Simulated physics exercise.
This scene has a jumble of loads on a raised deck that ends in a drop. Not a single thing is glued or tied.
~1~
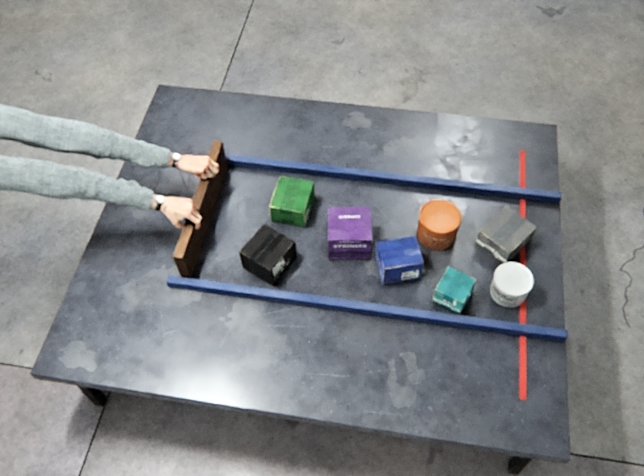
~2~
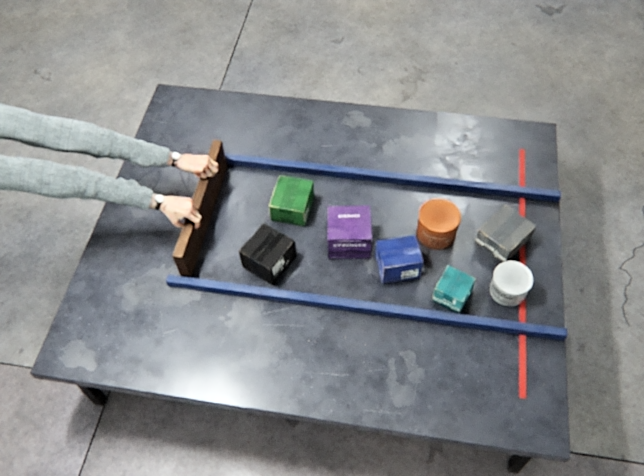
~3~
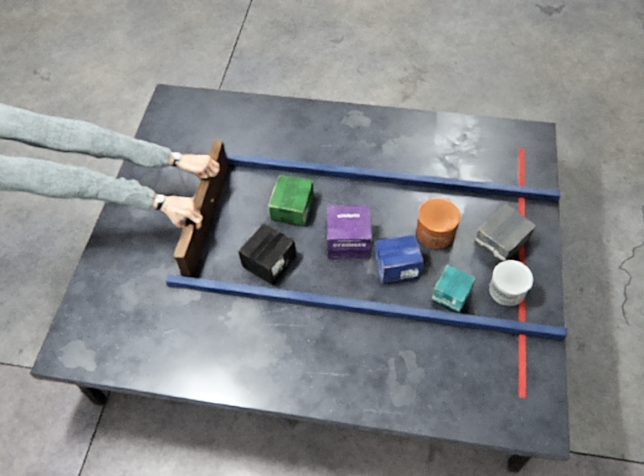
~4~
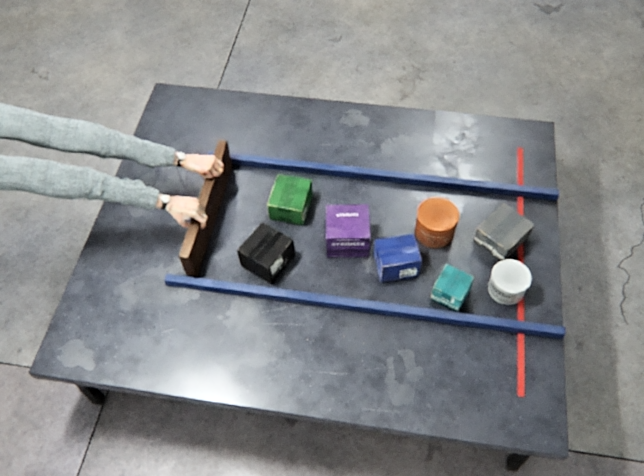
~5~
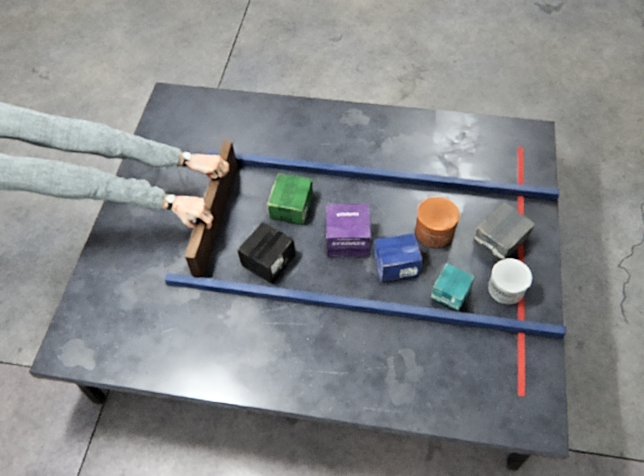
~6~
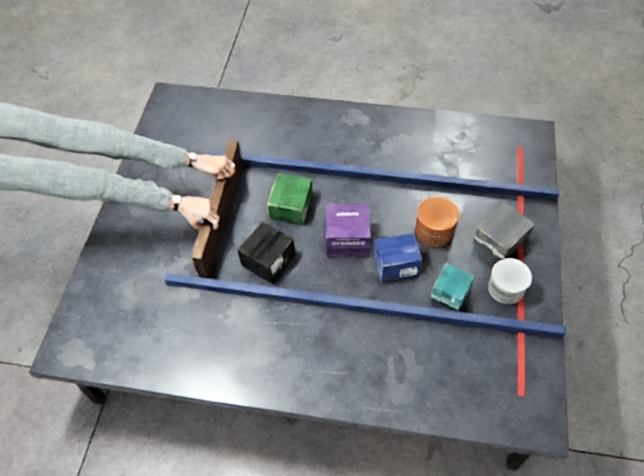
Two hands slide a brown plank slightly right along a dark table toward scattered colourful objects.
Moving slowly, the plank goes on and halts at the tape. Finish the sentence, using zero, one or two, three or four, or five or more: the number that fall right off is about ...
The number that fall right off is about five or more.
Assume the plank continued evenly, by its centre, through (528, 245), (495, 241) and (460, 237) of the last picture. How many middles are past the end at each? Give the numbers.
Past-the-end tally - position 1: 6, position 2: 3, position 3: 2.
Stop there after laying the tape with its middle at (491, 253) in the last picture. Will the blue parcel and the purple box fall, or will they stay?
The blue parcel remains in place, the purple box remains in place.
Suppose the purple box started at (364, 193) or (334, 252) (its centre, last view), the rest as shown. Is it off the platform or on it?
Taking the two places in order, it ends up down and then ends up down.
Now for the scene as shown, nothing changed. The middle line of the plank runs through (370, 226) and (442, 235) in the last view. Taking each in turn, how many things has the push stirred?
Tally: 8; 8.
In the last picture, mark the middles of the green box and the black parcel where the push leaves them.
Listed as asked: First (542, 227), and then (545, 281).
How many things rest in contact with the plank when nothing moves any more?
Result: 2 in all.
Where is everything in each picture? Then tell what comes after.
In the first picture, white pail (511, 285); grey parcel (506, 235); turquoise parcel (454, 291); plank (203, 208); tape (523, 260).
In the second picture, grey parcel (505, 234); black parcel (268, 254).
In the third picture, turquoise parcel (453, 289); green box (292, 201).
In the fourth picture, white pail (509, 283); orange pail (436, 223).
In the fifth picture, grey parcel (504, 232); blue parcel (397, 258).
In the sixth picture, white pail (509, 282); grey parcel (504, 232); turquoise parcel (452, 287); plank (219, 208); tape (521, 256).
Soon after, none off yet; white pail at rest near (509, 282); grey parcel at rest near (504, 232); turquoise parcel at rest near (452, 287).
Then, none off yet; white pail moved about its own width near (534, 277); grey parcel moved about its own width near (556, 243); turquoise parcel moved well along near (507, 300).
By the end, the number that fall off is five or more; fallen, purple box, blue parcel, orange pail, turquoise parcel, grey parcel and white pail.
